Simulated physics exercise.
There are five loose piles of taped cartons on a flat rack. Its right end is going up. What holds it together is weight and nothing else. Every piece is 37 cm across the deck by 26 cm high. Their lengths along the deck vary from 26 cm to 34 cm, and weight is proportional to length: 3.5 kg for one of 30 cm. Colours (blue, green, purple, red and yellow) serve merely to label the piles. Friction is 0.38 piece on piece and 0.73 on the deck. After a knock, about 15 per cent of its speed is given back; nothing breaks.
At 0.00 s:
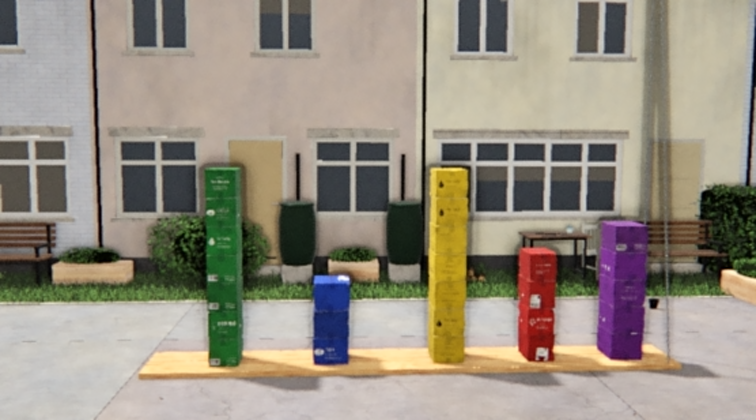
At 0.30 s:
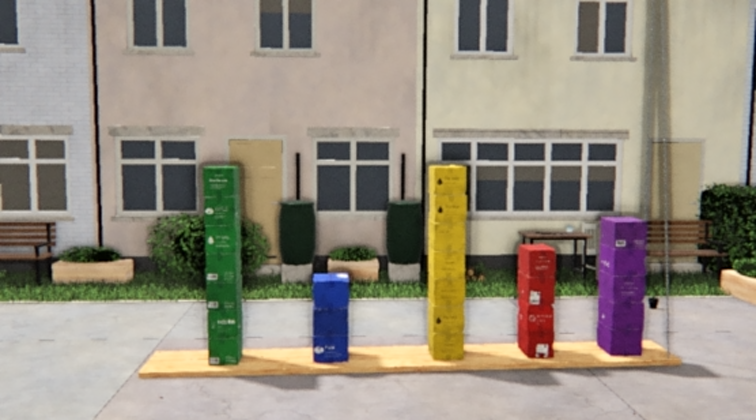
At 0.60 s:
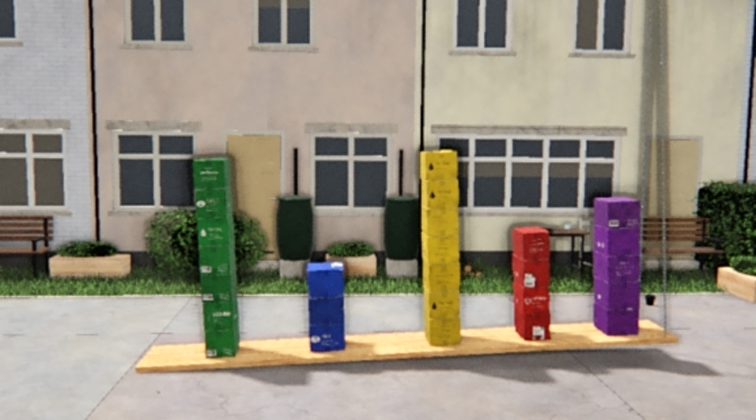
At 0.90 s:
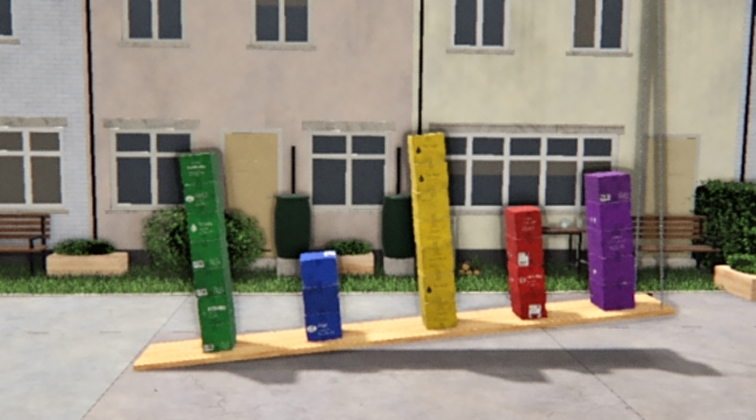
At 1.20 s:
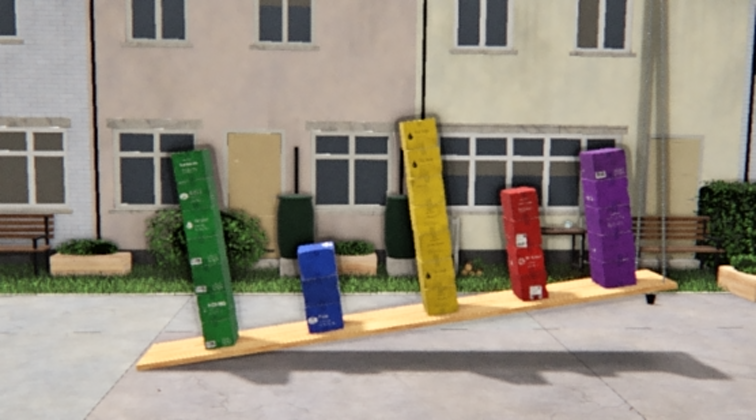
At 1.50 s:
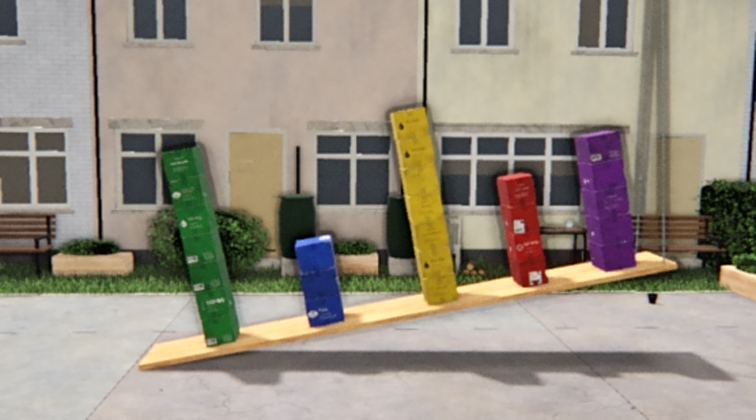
Wooden plank rising at its right end, tilting five coloured stacks of boxes leftward on a paved area outside terraced houses.
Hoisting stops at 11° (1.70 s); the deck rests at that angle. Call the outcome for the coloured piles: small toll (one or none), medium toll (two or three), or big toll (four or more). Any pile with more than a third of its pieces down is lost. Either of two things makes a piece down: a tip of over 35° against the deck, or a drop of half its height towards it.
A medium toll.
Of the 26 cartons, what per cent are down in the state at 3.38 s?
At that instant, 60 percent.
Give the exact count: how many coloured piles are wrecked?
3 of them.
After 1.90 s, slope 11°; none of the 26 cartons down, 14 disturbed; top green carton 9° from how it stood; top yellow carton 7° from how it stood.
After 2.30 s, slope 11°; 2 of the 26 cartons down; top green carton 33° from how it stood, 20 cm lower; top yellow carton 27° from how it stood, 12 cm lower.
After 2.66 s, slope 11°; 14 of the 26 cartons down; top yellow carton on its side; top green carton on its side.
After 3.38 s, slope 11°; 16 of the 26 cartons down; top yellow carton on its side; top blue carton on its side.
In the end (4.8 s), slope 11°; 16 of the 26 cartons down; top yellow carton on its side; top blue carton on its side. Wrecked, blue, green and yellow. From the last view, middles, top yellow carton near (33, 366), top blue carton near (212, 322).
